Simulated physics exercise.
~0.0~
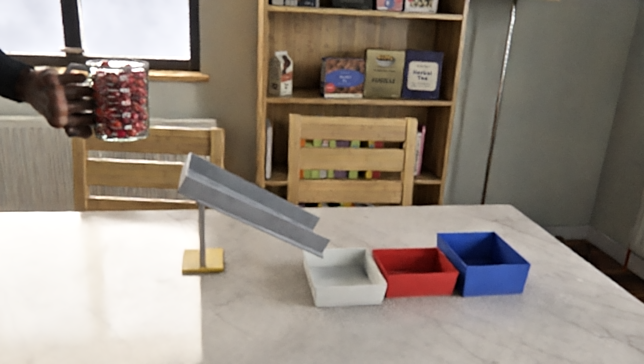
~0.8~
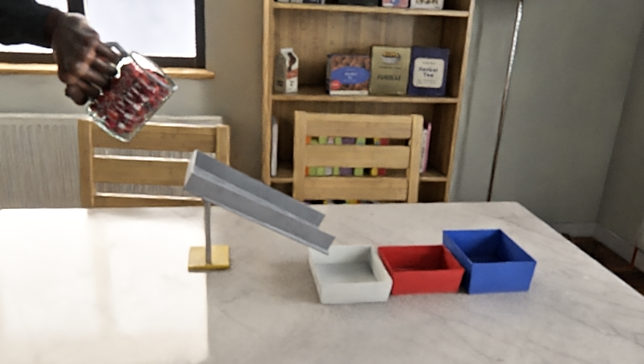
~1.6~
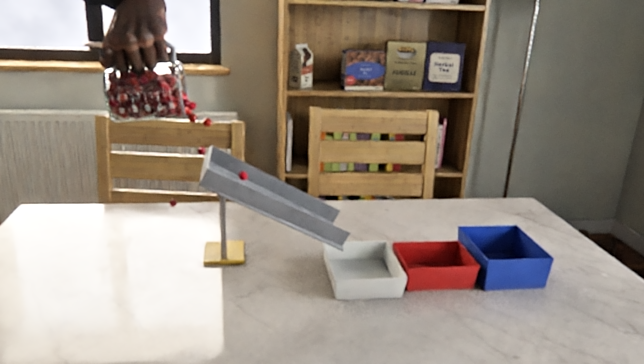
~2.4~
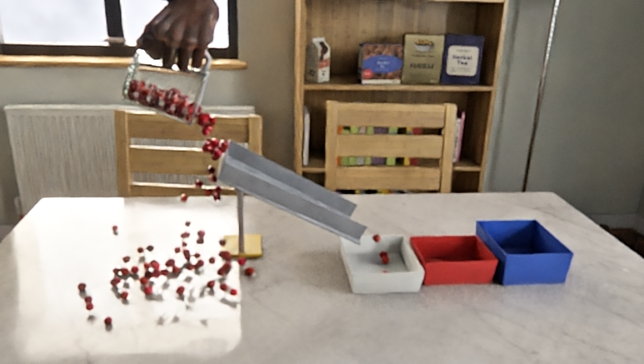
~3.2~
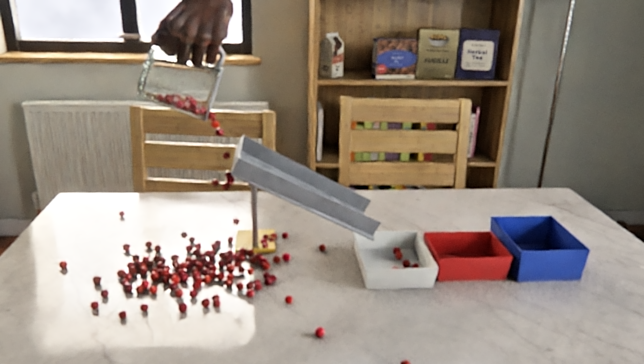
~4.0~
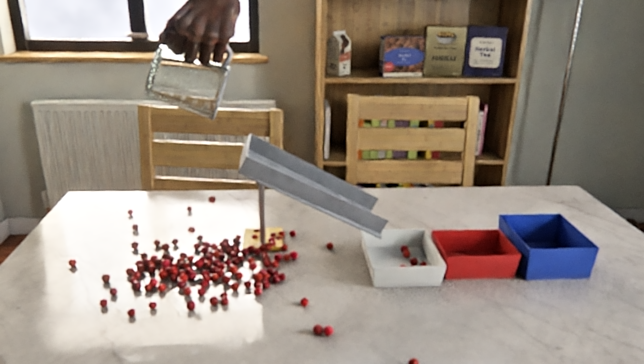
Red berries spilling across a table as a hand empties a jug above a grey chute, few reaching the white tin.
